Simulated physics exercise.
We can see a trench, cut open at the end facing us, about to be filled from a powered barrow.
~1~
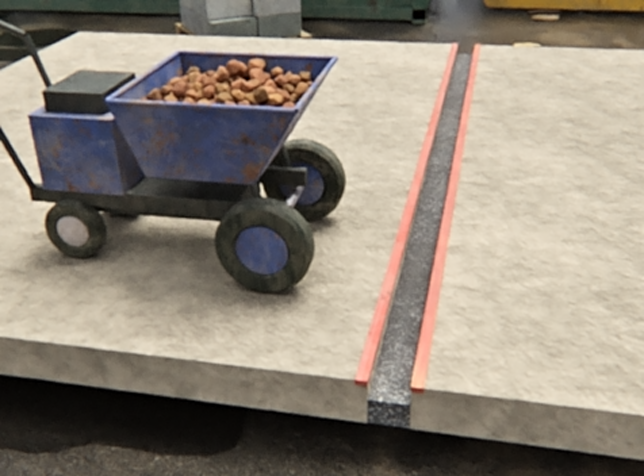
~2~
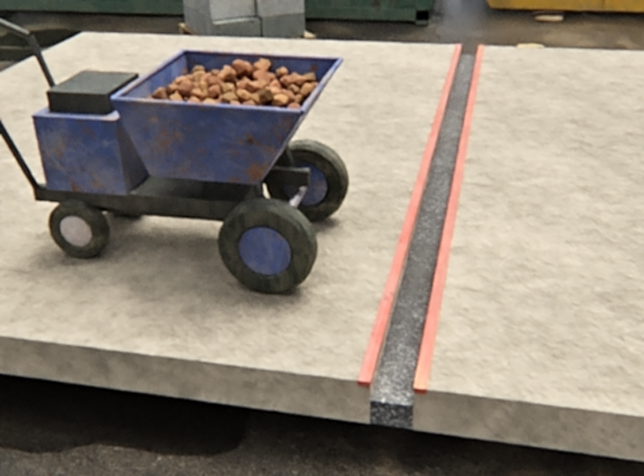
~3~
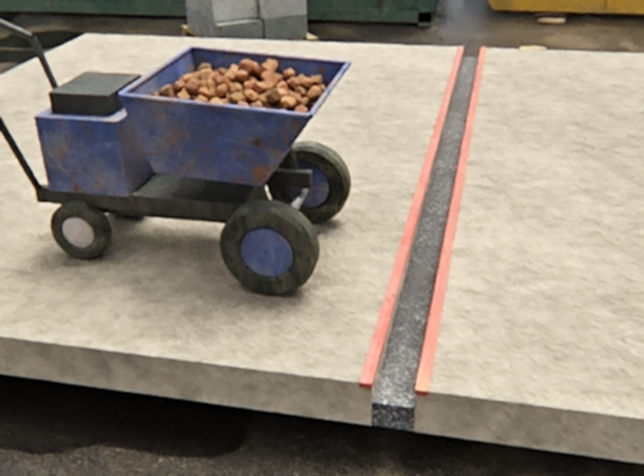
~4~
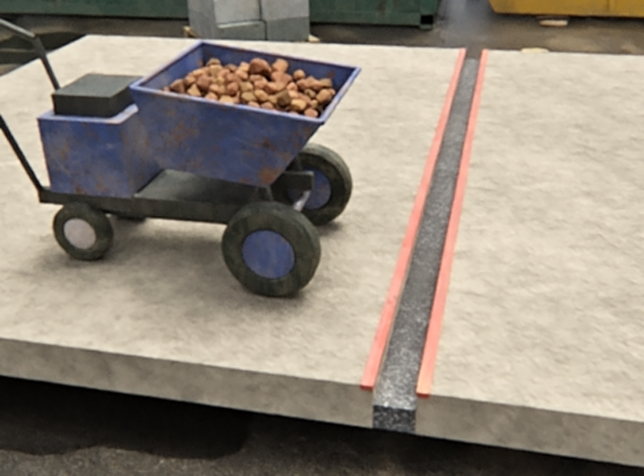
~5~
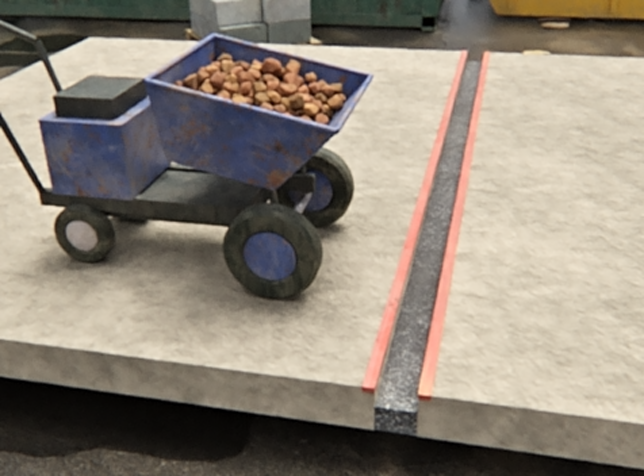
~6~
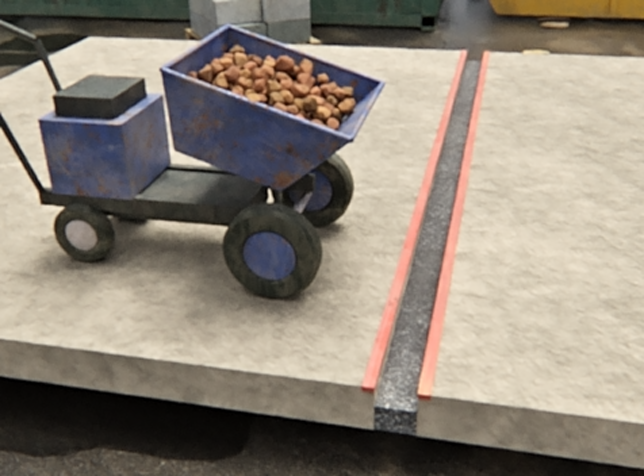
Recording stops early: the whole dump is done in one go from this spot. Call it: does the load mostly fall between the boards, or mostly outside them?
It mostly falls outside them.
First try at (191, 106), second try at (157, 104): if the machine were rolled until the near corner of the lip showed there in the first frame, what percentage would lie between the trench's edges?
First try: Some 30 %; second try: 20 %.
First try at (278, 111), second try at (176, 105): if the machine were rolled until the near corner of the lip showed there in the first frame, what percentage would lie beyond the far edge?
60 and 0 percent, in that order.
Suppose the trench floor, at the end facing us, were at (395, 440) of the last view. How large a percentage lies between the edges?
20 %.
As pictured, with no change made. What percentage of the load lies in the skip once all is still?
Share in the skip: Around 15 %.
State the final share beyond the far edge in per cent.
About 70 %.
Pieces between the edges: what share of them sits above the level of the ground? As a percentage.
25 in a hundred.
Shortly afterwards, skip tipped steeply; the whole lot in the skip.
Next, skip tipped right over; near two thirds in the skip; only a few in or heaped over the trench; near a quarter beyond it; only a few falling.
Some moments later, skip tipped right over; near a quarter in the skip; a little in or heaped over the trench; near two thirds beyond it.
In the end, skip tipped right over; a little in the skip; a little in or heaped over the trench; near two thirds beyond it.
